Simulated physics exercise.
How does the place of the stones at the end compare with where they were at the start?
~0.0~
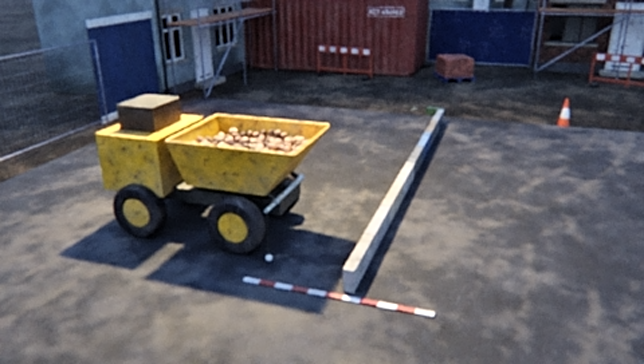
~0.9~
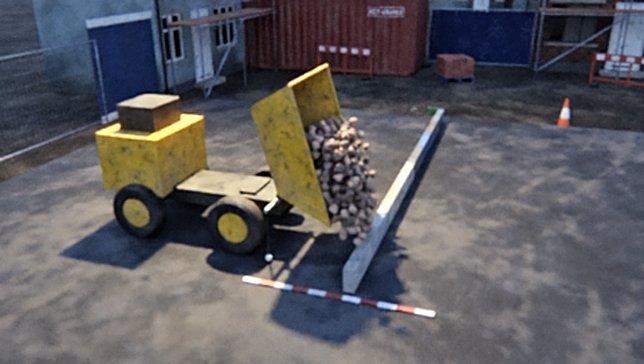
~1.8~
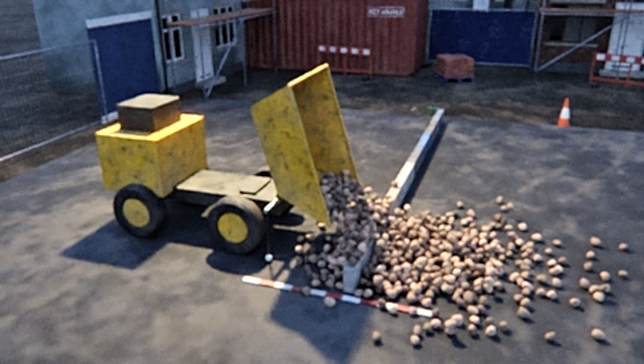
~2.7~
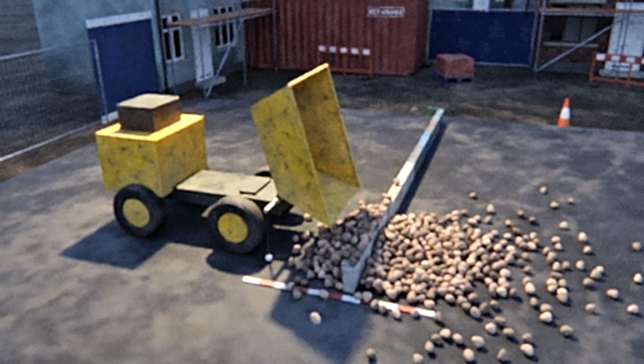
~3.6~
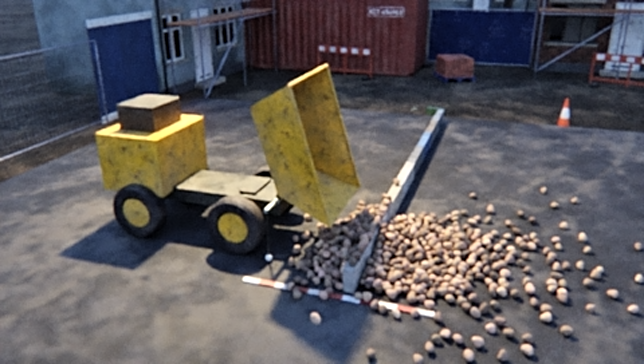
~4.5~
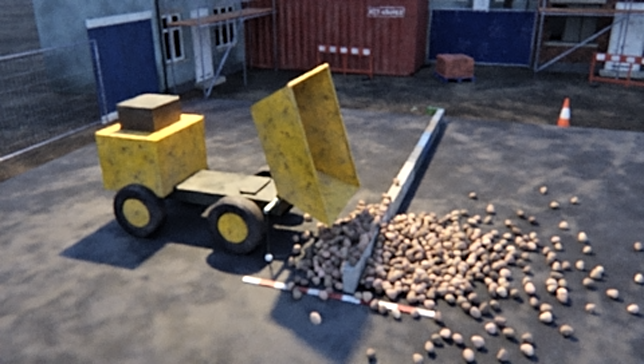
At the start the stones sat together inside the dumper's yellow body. By the end they lay on the ground, lower and further to the right, piled on both sides of the kerb with many scattered beyond it.
